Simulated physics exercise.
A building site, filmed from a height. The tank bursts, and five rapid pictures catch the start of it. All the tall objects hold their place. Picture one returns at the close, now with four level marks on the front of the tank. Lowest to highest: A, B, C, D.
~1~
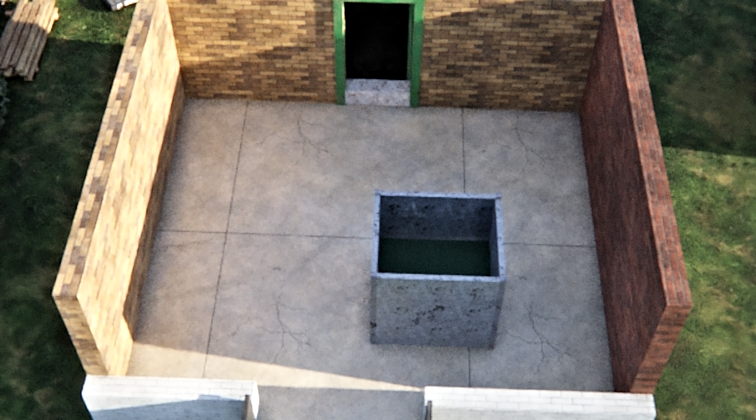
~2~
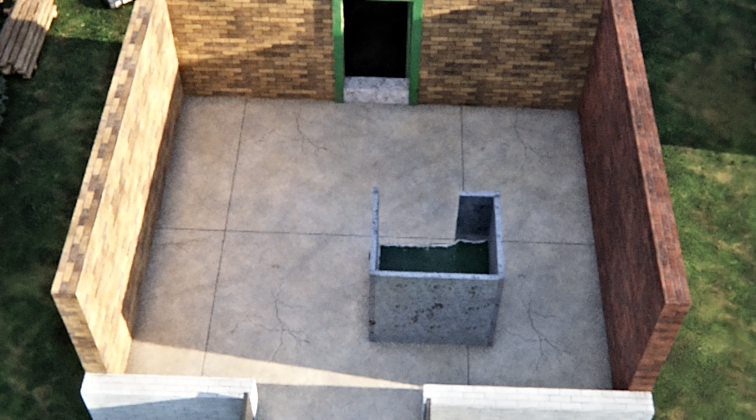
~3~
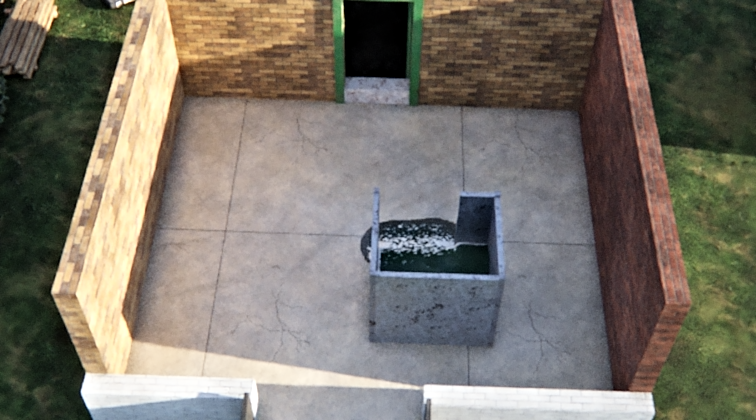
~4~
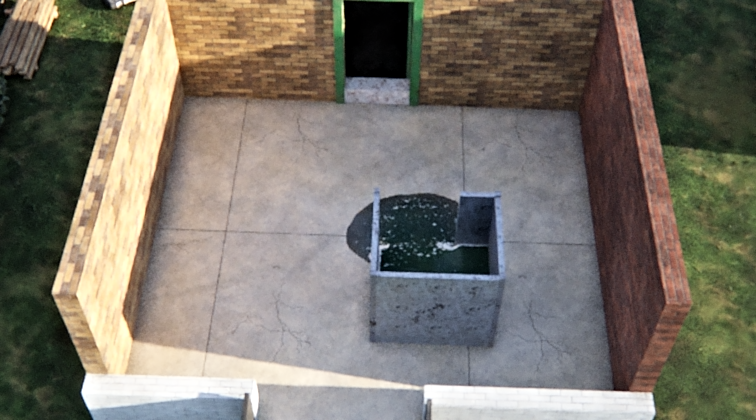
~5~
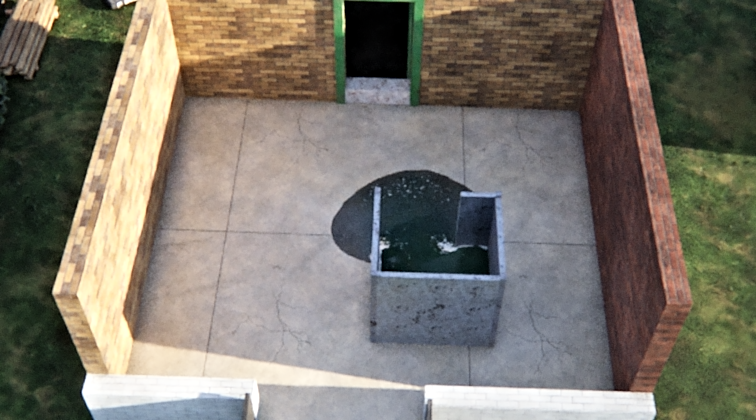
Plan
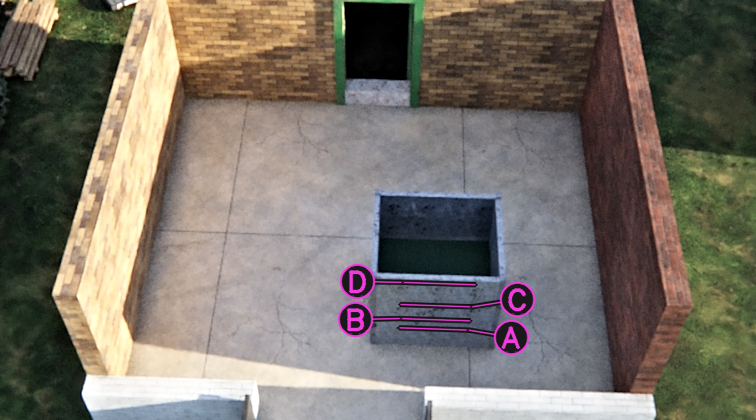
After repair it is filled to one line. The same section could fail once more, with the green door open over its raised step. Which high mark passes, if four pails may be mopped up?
C will do.
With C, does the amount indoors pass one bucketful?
Yes.
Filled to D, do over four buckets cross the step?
Yes, it does.
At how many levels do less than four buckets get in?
Three.
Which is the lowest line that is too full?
That is line D.
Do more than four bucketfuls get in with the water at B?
No.
In magenta, A at (434, 328); B at (435, 319); C at (436, 305); D at (438, 283); from the bottom up A, B, C, D.
For line A, nothing gets over.
For line B, nothing gets over.
For line C, a bucket or two gets in.
For line D, about 12 bucketfuls get in.
